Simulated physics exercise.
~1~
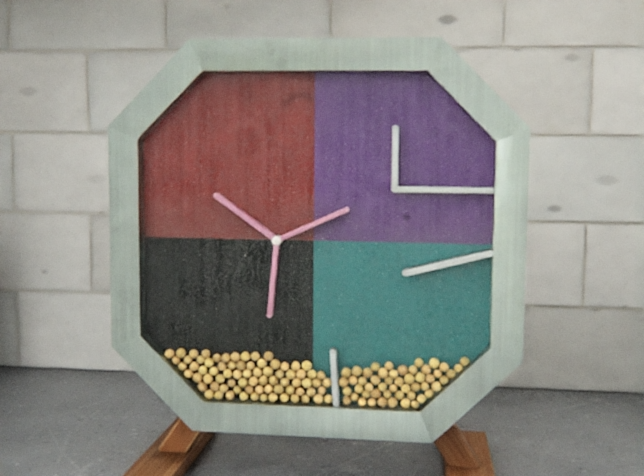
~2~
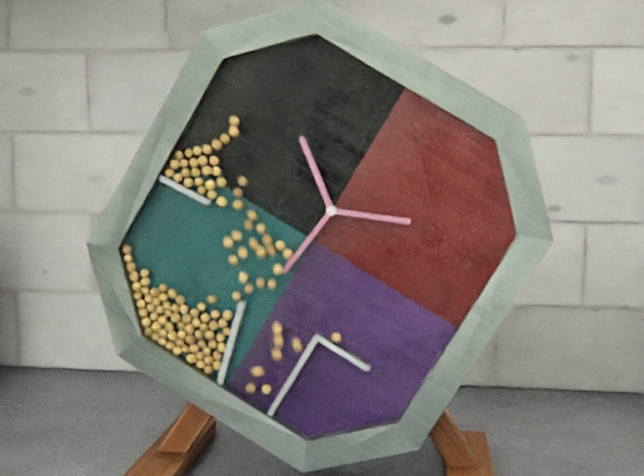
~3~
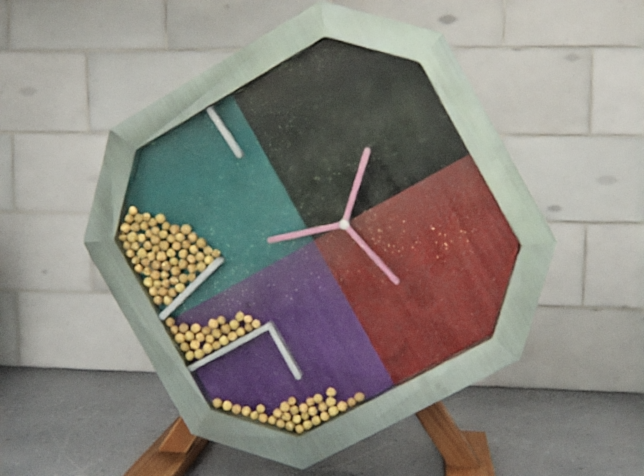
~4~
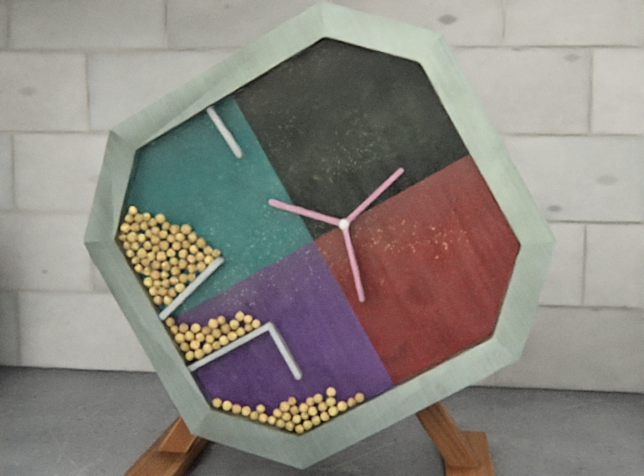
An octagonal case turns clockwise and stops, its beads spilling into turquoise and purple quarters.
